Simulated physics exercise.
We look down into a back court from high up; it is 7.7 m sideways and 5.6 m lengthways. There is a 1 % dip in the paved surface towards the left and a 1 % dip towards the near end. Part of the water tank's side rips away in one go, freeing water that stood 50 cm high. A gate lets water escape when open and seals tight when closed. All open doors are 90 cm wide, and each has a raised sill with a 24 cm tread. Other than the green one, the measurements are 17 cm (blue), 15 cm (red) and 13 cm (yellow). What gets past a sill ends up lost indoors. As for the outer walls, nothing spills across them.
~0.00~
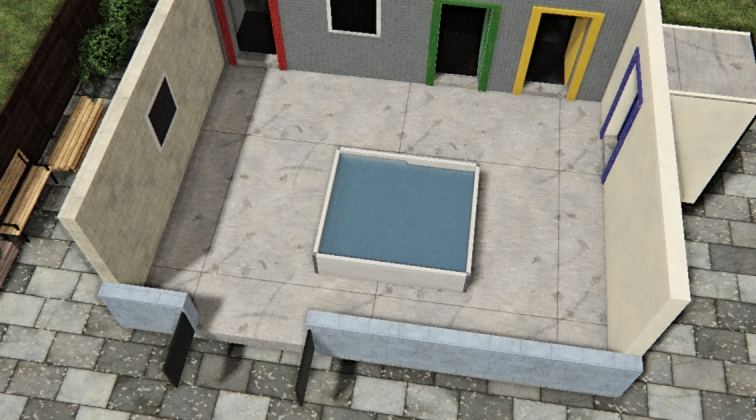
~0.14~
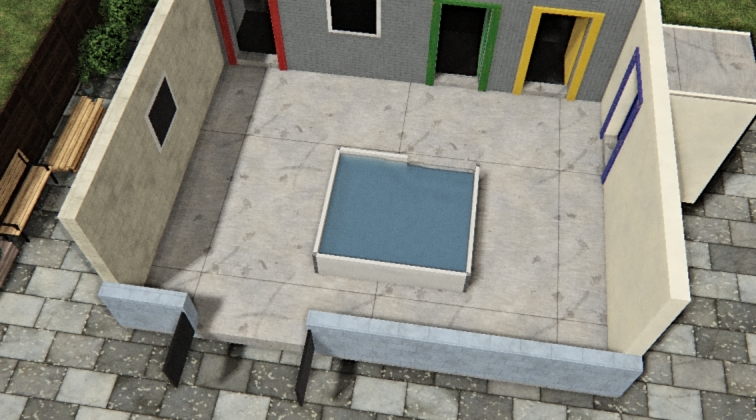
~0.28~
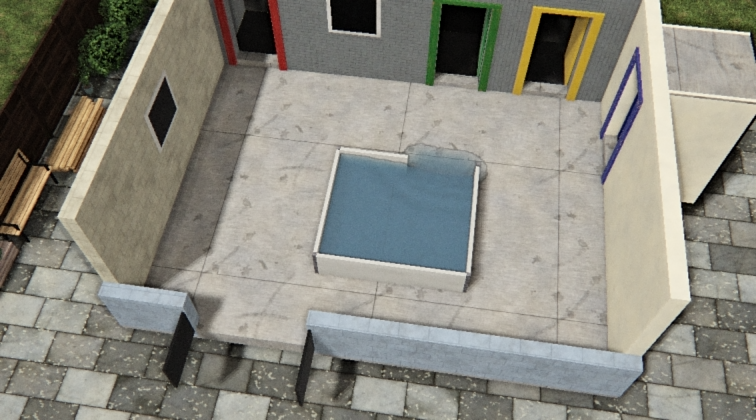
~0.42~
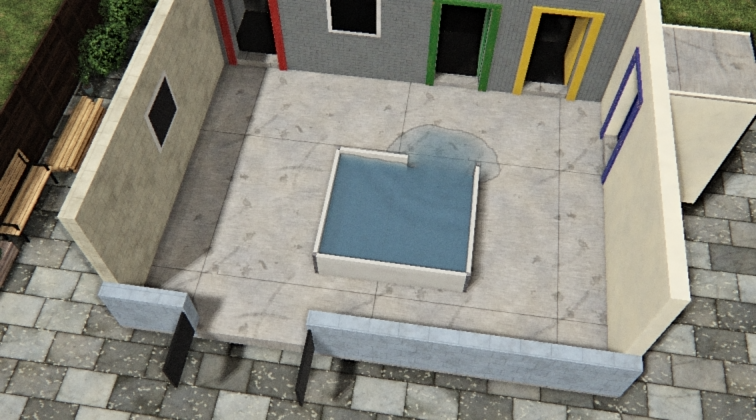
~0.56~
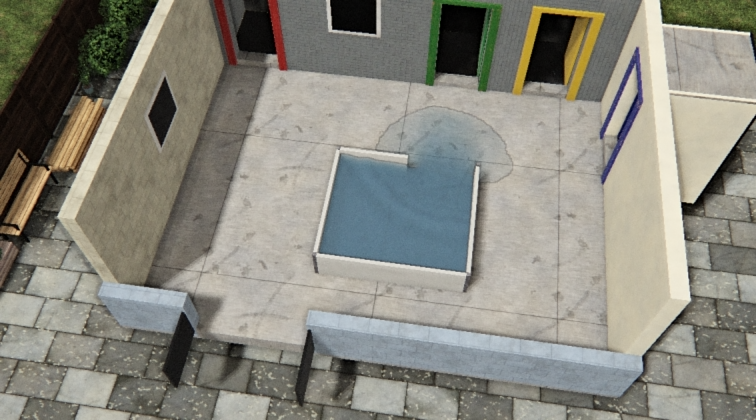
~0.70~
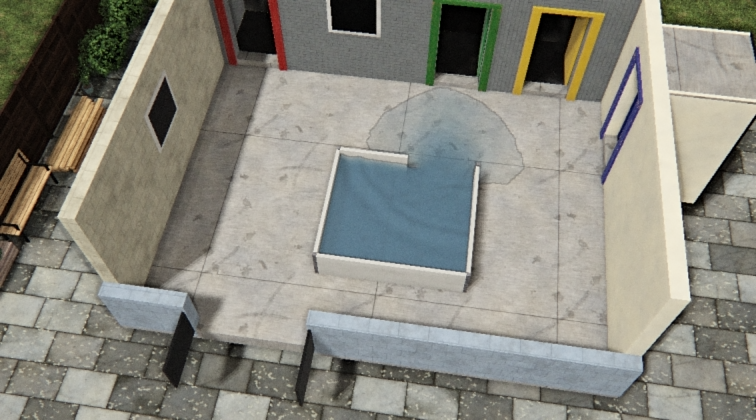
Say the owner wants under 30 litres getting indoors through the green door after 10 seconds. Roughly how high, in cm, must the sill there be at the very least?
At the very least some 21 cm.
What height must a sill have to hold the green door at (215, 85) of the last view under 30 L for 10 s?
You'd want it roughly 10.0 cm high.
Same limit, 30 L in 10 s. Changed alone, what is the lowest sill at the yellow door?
At yellow, roughly 10.5 cm.
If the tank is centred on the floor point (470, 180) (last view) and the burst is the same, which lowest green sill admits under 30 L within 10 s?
It must be around 12.5 cm tall.
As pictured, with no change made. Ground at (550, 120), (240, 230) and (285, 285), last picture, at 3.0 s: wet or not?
First wet through, second bone-dry, third bone-dry.
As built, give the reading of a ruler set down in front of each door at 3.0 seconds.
At the green door the depth is 23 cm, at blue 9 cm, at red 2 cm and at yellow 15 cm.
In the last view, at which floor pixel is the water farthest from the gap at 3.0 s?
In the last picture, around (225, 63).
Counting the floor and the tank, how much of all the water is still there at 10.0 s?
Close to 90 per cent is still present.
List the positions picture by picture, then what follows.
In the first frame, the water tank at (400, 210) is whole and still, 50 cm deep; the green door at (461, 51) is dry.
In the second frame, the gap is on the far side, the front 0.3 m out at a hidden place; the back of the water tank holds 50 cm.
In the third frame, the gap is on the far side, the front 0.7 m out at (420, 148); the back of the water tank holds 50 cm.
In the fourth frame, the front is at (426, 128), 1.2 m from the gap on the far side; 1.8 m2 of floor is wet, 50 cm left at the back.
In the fifth frame, the front is at (432, 110), 1.7 m from the gap on the far side; 2.8 m2 of floor is wet, 50 cm left at the back.
In the sixth frame, water pours out on the far side and has run 2.1 m, to (437, 92); about 4 cm deep outside, 50 cm at the back; 0.2 m in a straight line remain to the green door at (461, 51).
After 1.4 s water covers 20 % of the floor, deepest (28 cm) near (449, 174); 9 cm at the green door, 29 litres in over its 11 cm sill.
After 3.0 s water covers 30 % of the floor, deepest (26 cm) near (595, 102); 23 cm at the green door, 148 litres in over its 11 cm sill.
After 10.0 s water covers 90 % of the floor, deepest (13 cm) near (137, 308); 7 cm at the green door, 218 litres in over its 11 cm sill.
At the green door as built, the water arrived by 0.8 s and peaked near 26 cm at 2.2 s.
With a sill of 18.5 cm, 52 litres would have come in within the 10 s; with 24.5 cm, 5 litres. So under 30 litres takes about 21 cm.
